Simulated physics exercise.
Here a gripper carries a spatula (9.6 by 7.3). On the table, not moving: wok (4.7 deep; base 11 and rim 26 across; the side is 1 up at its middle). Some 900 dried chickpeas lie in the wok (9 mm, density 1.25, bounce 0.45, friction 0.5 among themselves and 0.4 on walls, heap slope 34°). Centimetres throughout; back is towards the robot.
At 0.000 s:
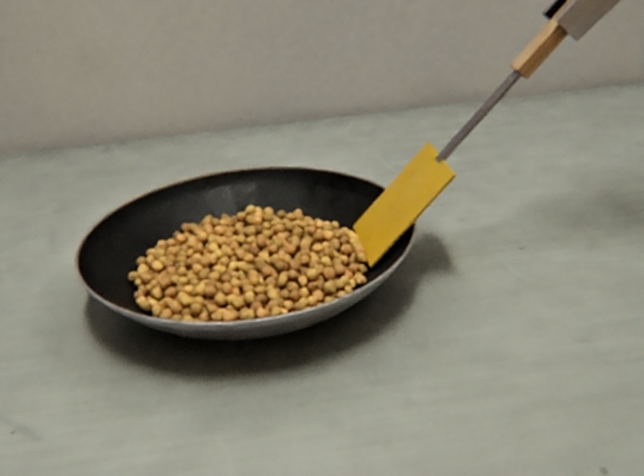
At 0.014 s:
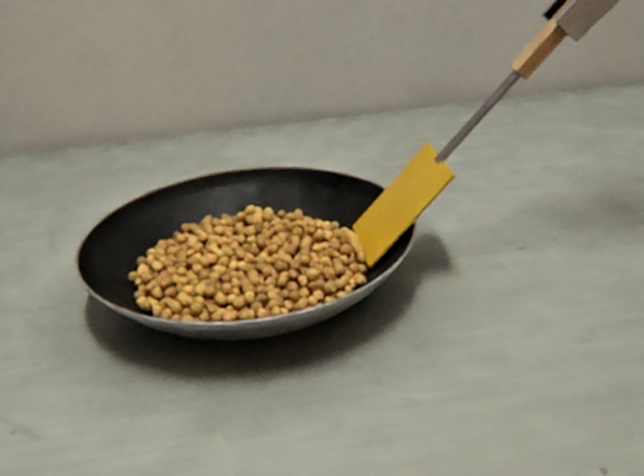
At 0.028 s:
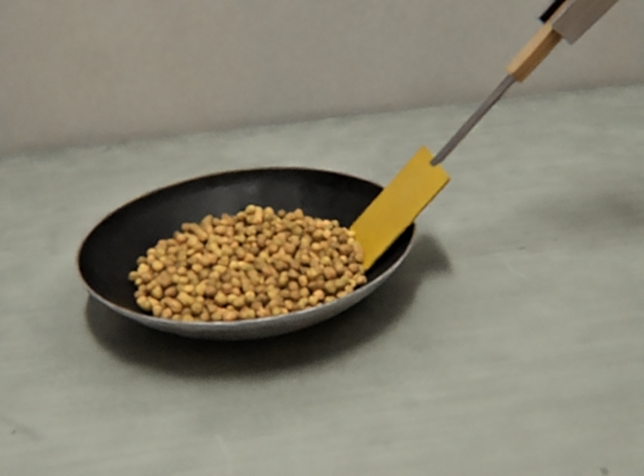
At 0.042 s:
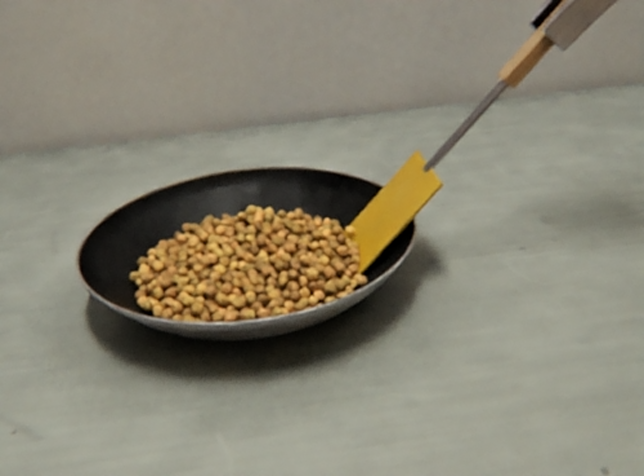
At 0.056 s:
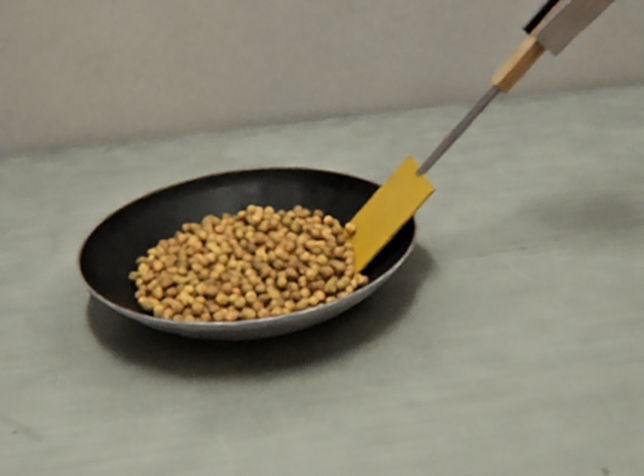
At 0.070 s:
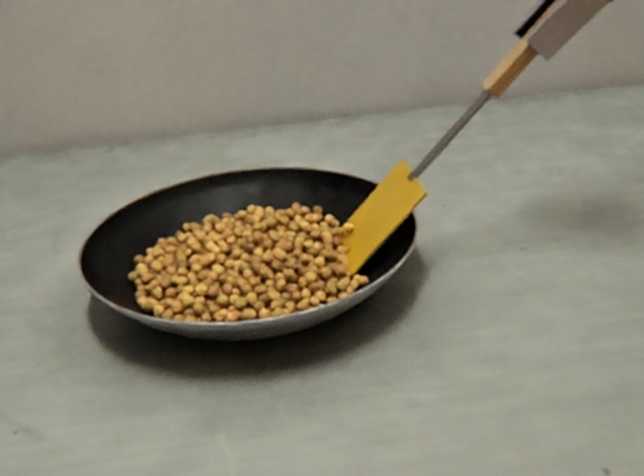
The clip shows a dark, shallow pan of chickpeas resting on a grey table while a gripper at the upper right moves a yellow spatula slightly left and downward against the right side of the heap, which barely changes.
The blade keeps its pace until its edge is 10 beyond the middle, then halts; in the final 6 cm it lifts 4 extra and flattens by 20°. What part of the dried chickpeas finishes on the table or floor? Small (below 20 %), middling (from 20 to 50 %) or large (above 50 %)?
A small share, below 20 %, ends on the table or floor.
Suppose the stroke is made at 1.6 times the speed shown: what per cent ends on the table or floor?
Some 20 per cent.
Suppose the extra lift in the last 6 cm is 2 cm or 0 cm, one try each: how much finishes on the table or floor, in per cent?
About 15 and 15 per cent.
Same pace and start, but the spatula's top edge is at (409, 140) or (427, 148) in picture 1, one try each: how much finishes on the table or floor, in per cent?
About 20 and 15 per cent.
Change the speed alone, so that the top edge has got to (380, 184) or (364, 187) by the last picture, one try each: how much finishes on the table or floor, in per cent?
About 30 and 30 per cent.
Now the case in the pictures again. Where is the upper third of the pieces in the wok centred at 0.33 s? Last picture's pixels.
At about (152, 250).
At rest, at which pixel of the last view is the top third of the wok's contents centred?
Around (156, 263).
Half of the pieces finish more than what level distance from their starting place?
Roughly 3 cm.
By 0.20 s, sloping 46°, highest piece 4 above the table; 900 in the wok.
By 0.33 s, sloping 40°, highest piece 6 above the table; 899 in the wok, 1 on the blade or in flight.
By 0.60 s, sloping 26°, highest piece 5 above the table; 777 in the wok, 122 on the table or floor, 1 on the blade or in flight.
By 1.65 s, sloping 26°, highest piece 5 above the table; 777 in the wok, 123 on the table or floor.
Final count, 777 in the wok, 123 on the table or floor. That is 14 % on the table or floor.
